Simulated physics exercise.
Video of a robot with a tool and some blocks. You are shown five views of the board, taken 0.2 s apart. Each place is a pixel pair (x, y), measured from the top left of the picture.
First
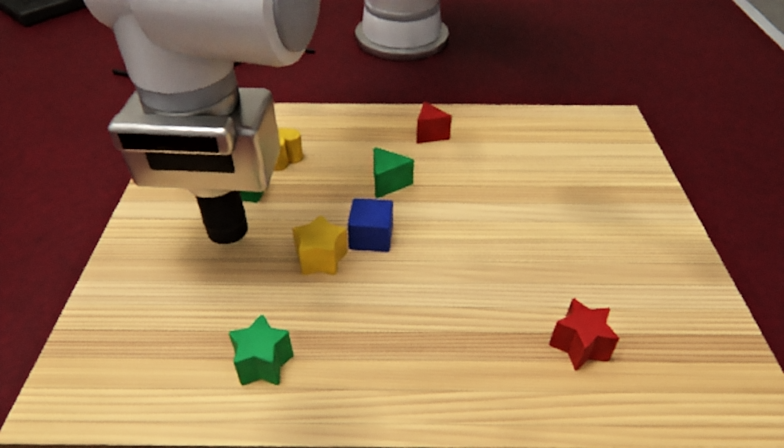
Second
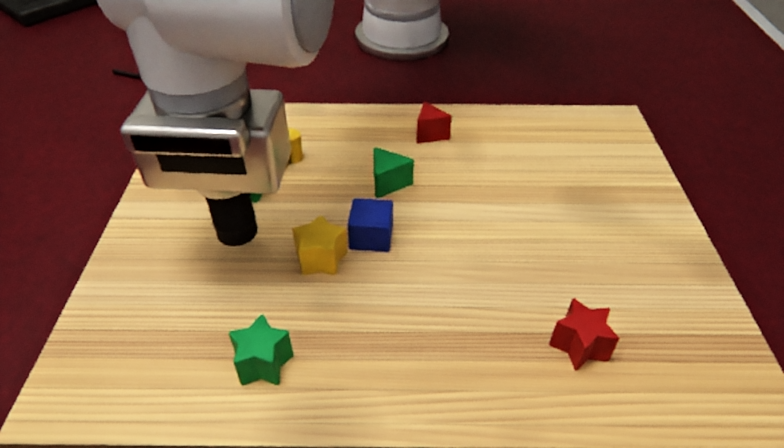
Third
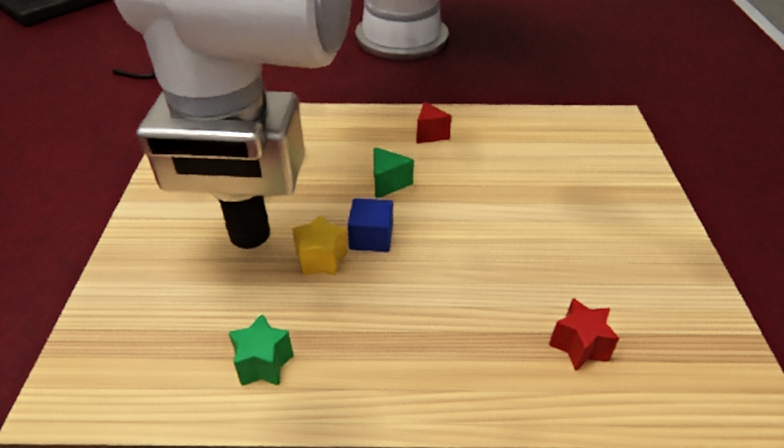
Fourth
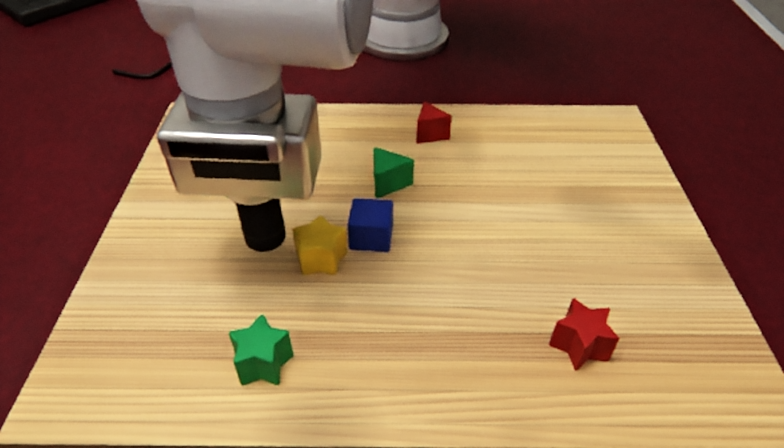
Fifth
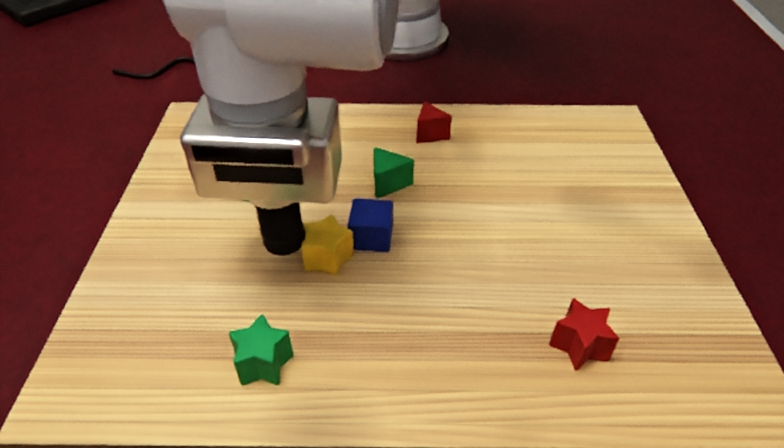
A robot arm moves its black tool right across the board, nudging the yellow star slightly.
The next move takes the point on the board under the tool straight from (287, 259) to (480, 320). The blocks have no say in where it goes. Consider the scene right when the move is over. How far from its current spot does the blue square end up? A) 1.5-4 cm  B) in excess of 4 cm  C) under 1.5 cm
A
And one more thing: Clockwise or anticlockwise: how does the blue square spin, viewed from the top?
Viewed from overhead, the blue square winds up turned anticlockwise.
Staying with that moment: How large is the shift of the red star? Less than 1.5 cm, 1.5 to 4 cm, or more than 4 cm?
Once the path ends, it will sit under 1.5 cm from where it is now.
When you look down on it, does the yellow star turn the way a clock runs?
Short answer: No.
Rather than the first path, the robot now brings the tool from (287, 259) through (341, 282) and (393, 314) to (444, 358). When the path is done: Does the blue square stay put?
No, it doesn't check out.
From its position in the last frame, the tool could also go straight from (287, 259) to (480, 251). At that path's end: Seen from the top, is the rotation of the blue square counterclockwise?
The answer is yes.
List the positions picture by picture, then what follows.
Lower end of the tool (228, 231), tops of blocks, yellow star (318, 233), blue square (371, 212), red star (589, 321), in the first frame.
Tool (238, 233), blocks as before, in the second frame.
Tool (250, 235), blocks as before, in the third frame.
Tool (266, 238), blocks as before, in the fourth frame.
Tool (284, 242), yellow star (324, 232), blue square (371, 212), red star (589, 321), in the fifth frame.
The first path, step by step. One third of the way, tool (348, 260); yellow star (389, 241), turned 25° anticlockwise; blue square (394, 208), turned 55° anticlockwise.
Two thirds of the way, tool (414, 281); yellow star (417, 240), turned 70° anticlockwise; blue square (399, 207), turned 70° anticlockwise.
At the end, tool (483, 303); yellow star (417, 240), turned 70° anticlockwise; blue square (399, 207), turned 70° anticlockwise; red star not moved.
